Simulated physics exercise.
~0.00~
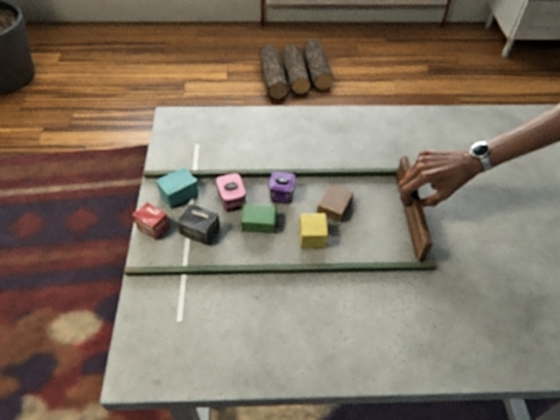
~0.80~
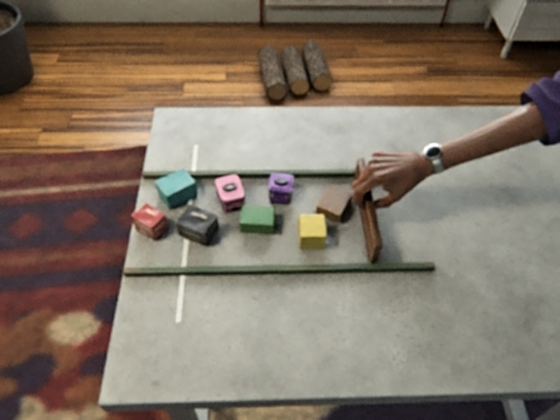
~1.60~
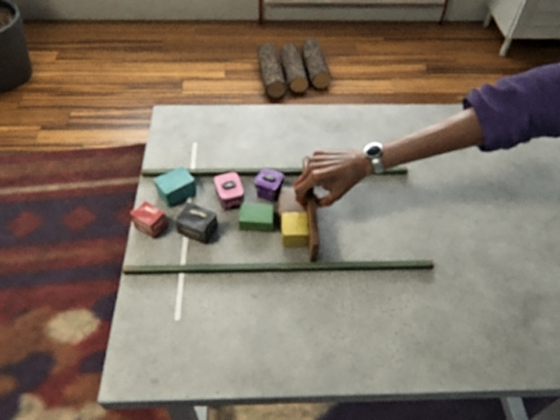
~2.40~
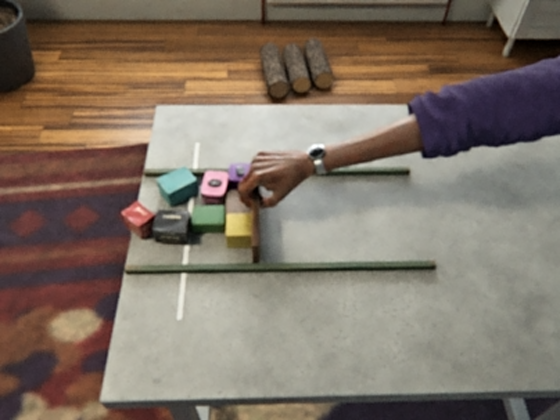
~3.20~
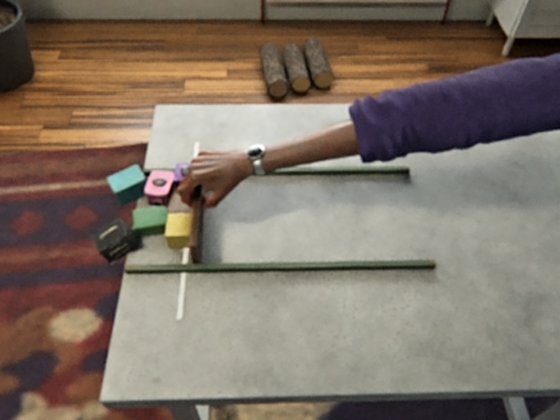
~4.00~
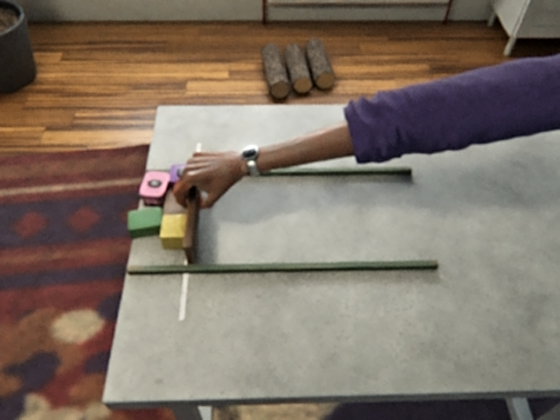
On a grey tabletop, a hand sweeping small coloured blocks left with a wooden board, the turquoise, black and red ones falling off.
